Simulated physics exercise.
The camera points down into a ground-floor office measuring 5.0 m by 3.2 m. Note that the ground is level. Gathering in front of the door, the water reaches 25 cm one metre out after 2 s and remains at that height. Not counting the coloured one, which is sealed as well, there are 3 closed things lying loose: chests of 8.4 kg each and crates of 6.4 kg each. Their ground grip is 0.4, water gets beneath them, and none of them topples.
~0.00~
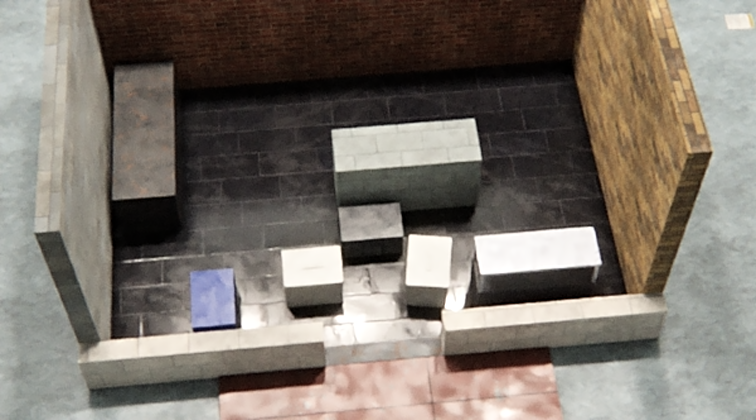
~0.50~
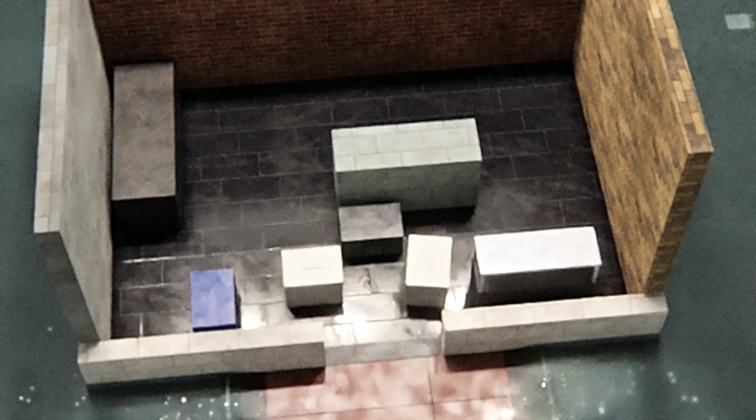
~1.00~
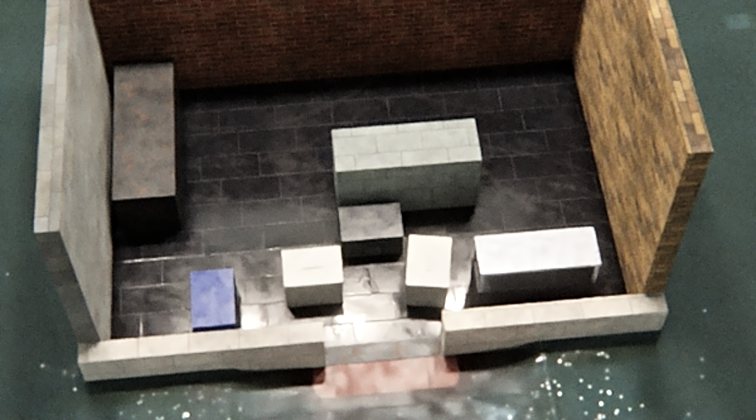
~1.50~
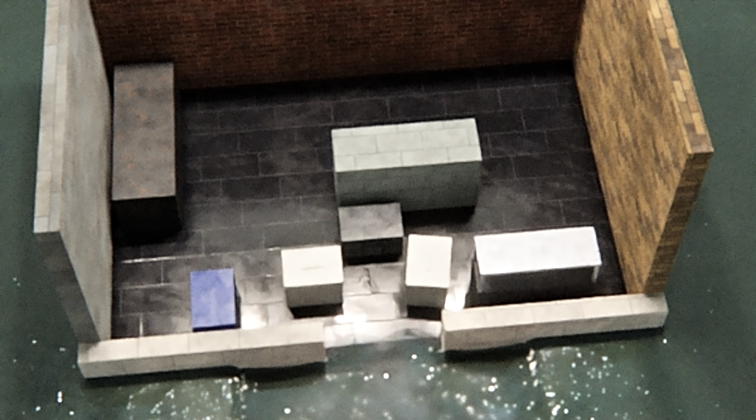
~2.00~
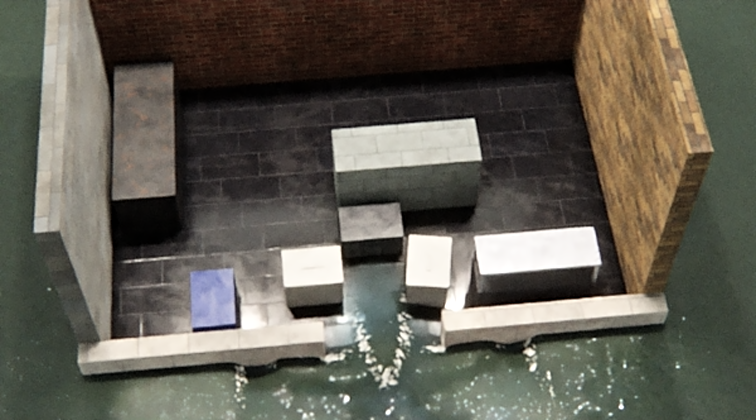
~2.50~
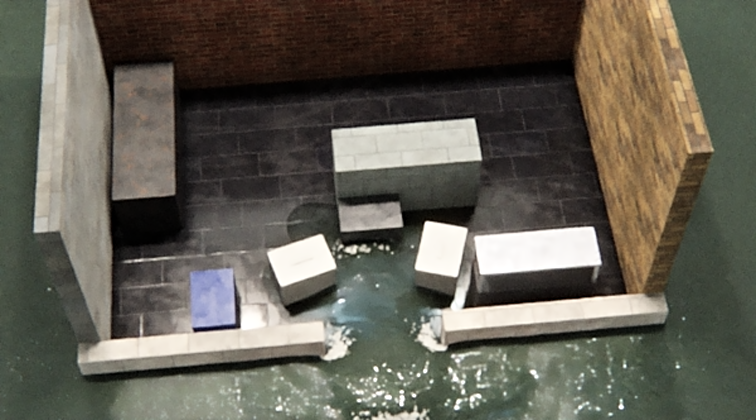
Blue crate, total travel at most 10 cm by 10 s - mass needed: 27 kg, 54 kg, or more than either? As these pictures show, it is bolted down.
The lighter amount does the job.
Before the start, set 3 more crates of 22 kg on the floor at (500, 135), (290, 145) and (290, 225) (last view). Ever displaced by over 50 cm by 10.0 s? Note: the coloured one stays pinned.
Listed in turn, they go beneath the bar, over the bar, over the bar.
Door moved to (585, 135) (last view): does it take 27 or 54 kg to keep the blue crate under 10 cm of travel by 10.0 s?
In that case only the heavier option works.
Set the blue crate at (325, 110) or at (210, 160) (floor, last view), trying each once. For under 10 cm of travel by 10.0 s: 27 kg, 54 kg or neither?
Taking them in turn, only the heavier mass keeps it, and only the heavier mass keeps it.
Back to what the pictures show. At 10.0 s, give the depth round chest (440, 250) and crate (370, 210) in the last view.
18 and 13 cm.
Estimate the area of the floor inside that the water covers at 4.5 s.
Wet area: Approx. 10.0 m2.
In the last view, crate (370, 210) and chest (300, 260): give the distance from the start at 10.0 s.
120 cm and 140 cm respectively.
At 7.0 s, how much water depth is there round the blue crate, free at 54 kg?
3 cm, roughly.
After 3.5 s the blue crate would be 0 cm from its start with 27 kg and 0 cm from its start with 54 kg; 1 cm of water round it then.
After 4.5 s the blue crate would be 0 cm from its start with 27 kg and 0 cm from its start with 54 kg; 1 cm of water round it then.
After 7.0 s the blue crate would be 0 cm from its start with 27 kg and 0 cm from its start with 54 kg; 3 cm of water round it then.
After 10.0 s the blue crate would be 1 cm from its start with 27 kg and 0 cm from its start with 54 kg; 7 cm of water round it then.
